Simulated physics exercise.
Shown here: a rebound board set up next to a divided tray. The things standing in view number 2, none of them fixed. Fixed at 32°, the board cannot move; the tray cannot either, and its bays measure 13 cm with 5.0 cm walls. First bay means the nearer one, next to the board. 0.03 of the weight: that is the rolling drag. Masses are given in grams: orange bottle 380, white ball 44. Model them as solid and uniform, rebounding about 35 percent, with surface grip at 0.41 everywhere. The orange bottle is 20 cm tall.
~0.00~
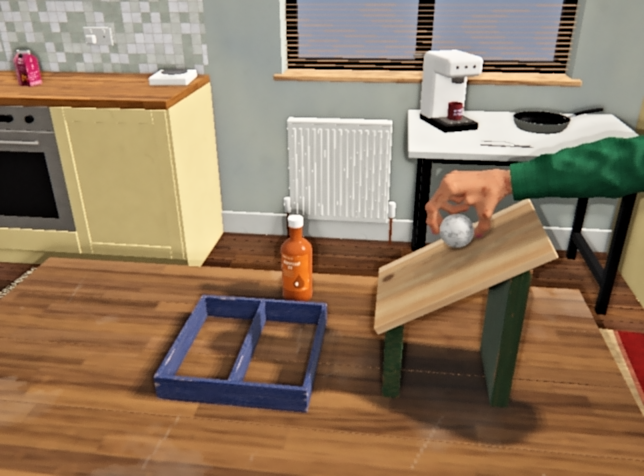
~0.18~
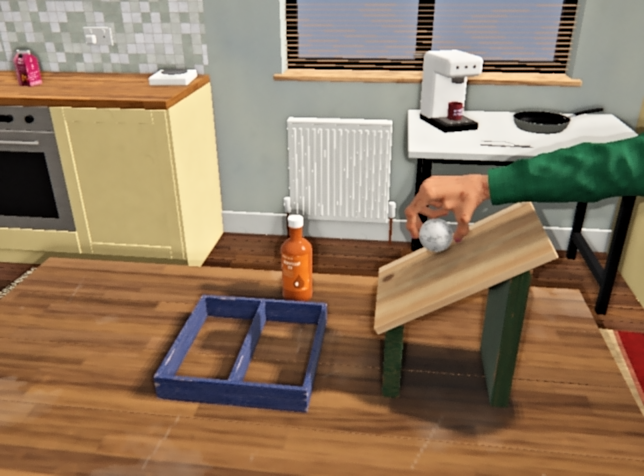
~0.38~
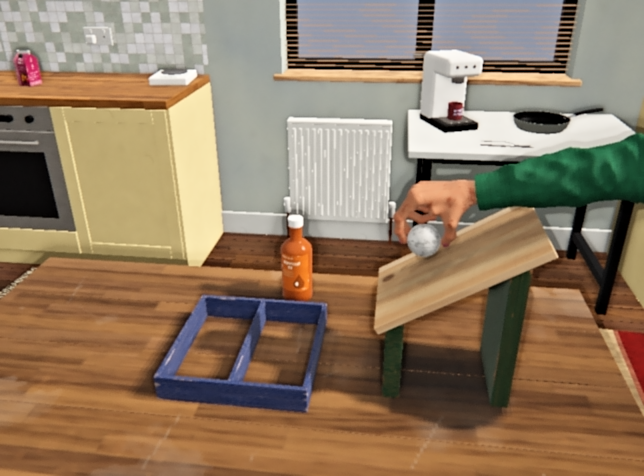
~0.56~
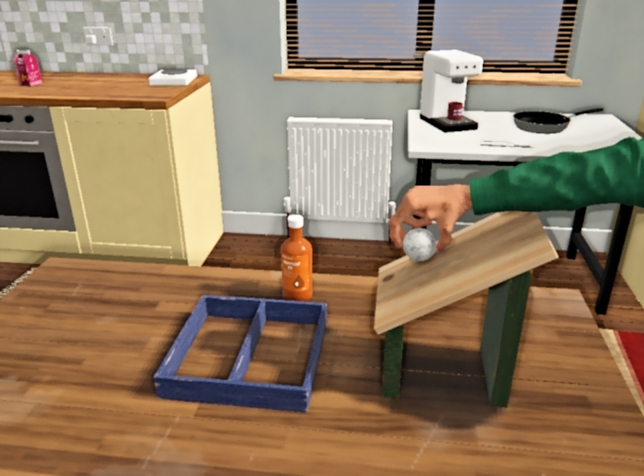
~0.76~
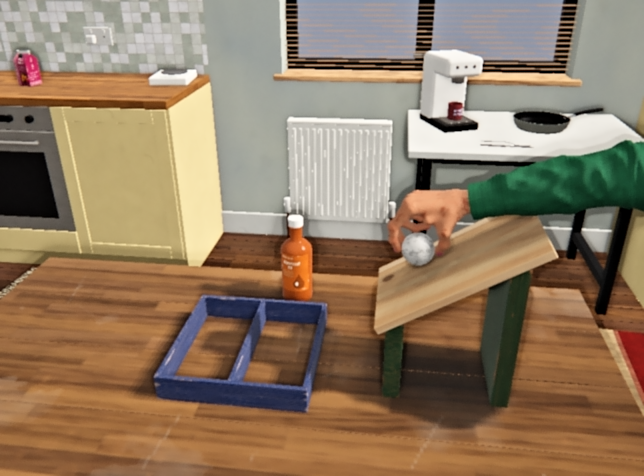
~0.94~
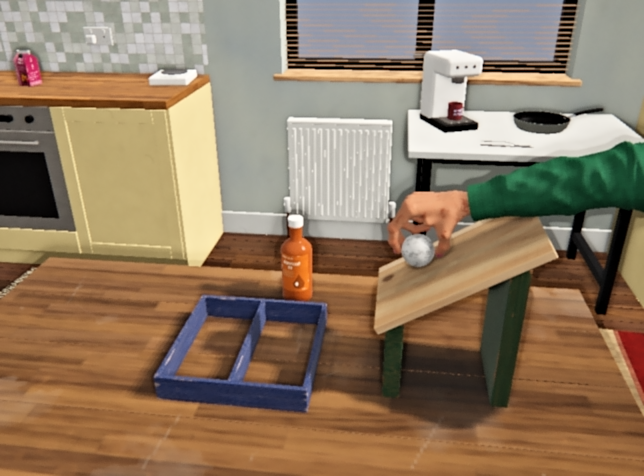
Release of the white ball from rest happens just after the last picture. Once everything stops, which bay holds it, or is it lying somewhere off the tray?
Most likely it stops away from both spaces.
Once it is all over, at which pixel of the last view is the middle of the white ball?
About (352, 354).
After 1.24 s, white ball near (367, 285).
After 1.34 s, white ball near (326, 328).
After 1.54 s, it is outside the bays; white ball near (345, 354).
In the end (2.2 s), it is outside the bays; orange bottle under 4 cm from the start. At the end, from the last picture's camera, white ball near (352, 354).
